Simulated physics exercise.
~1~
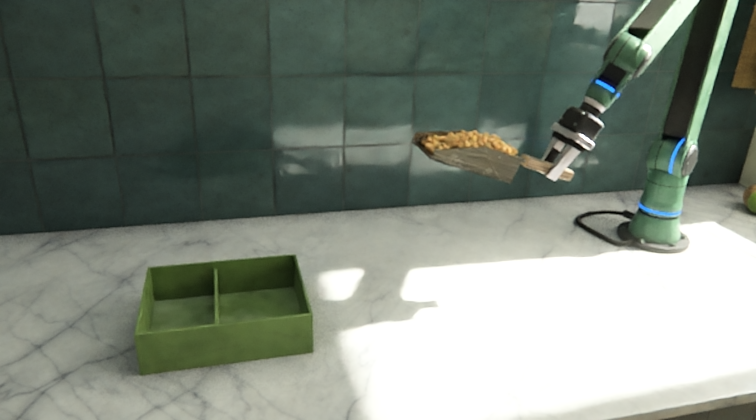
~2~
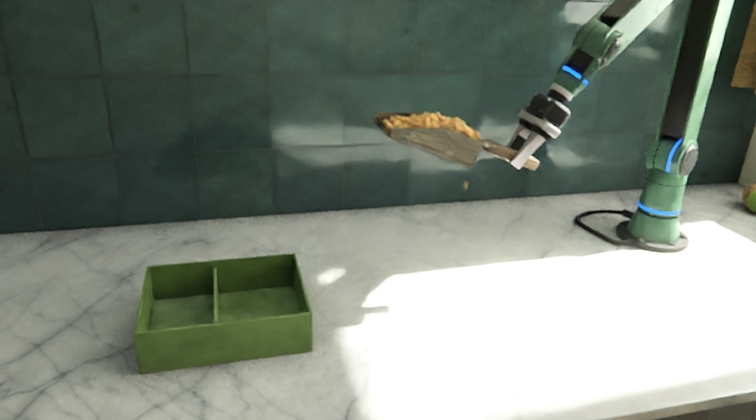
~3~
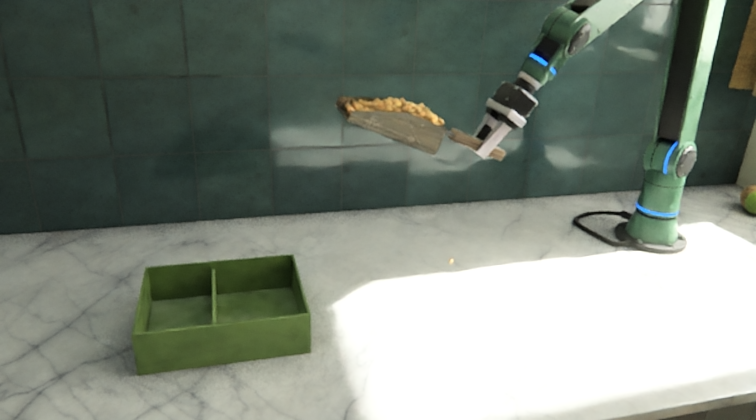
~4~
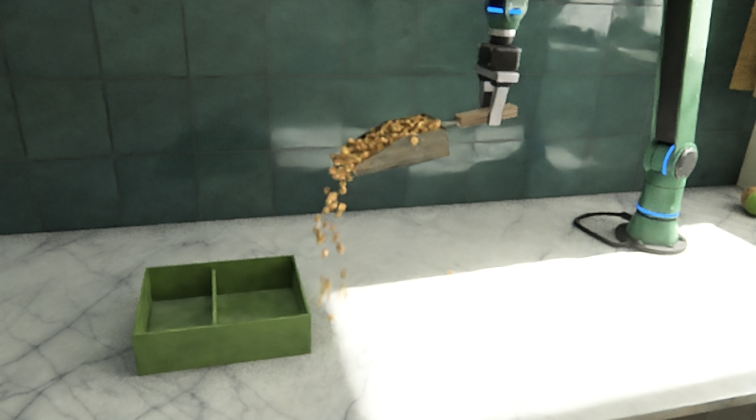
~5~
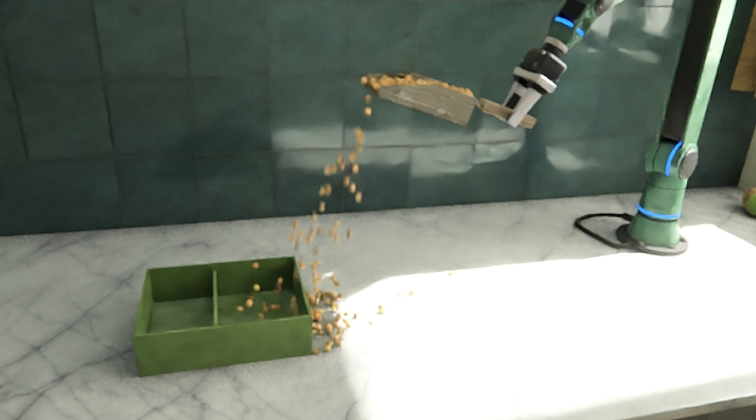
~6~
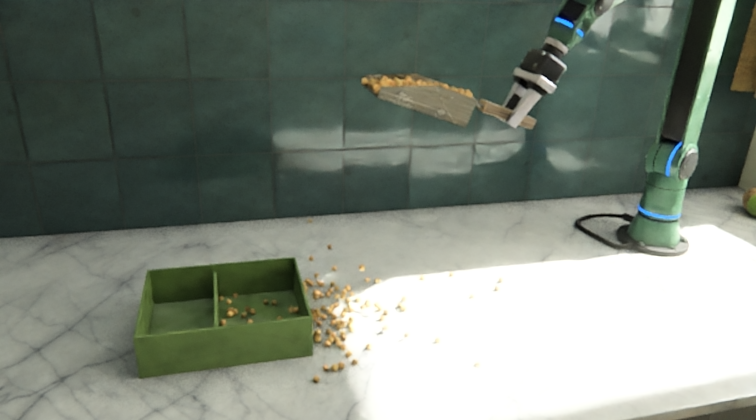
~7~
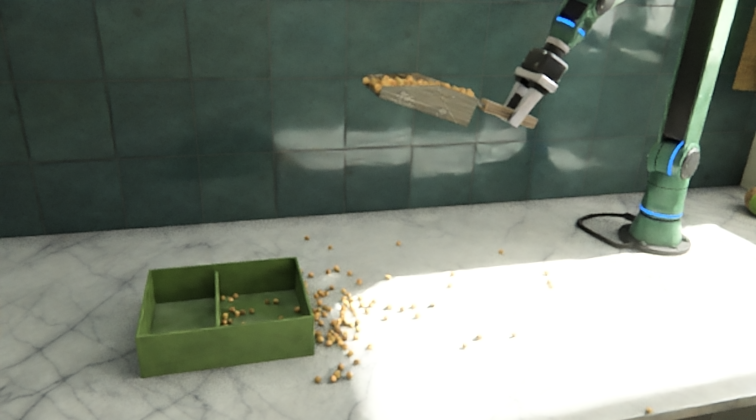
Kitchen counter, a green robot arm tipping chickpeas from a scoop towards a divided green box, many scattering on the marble.
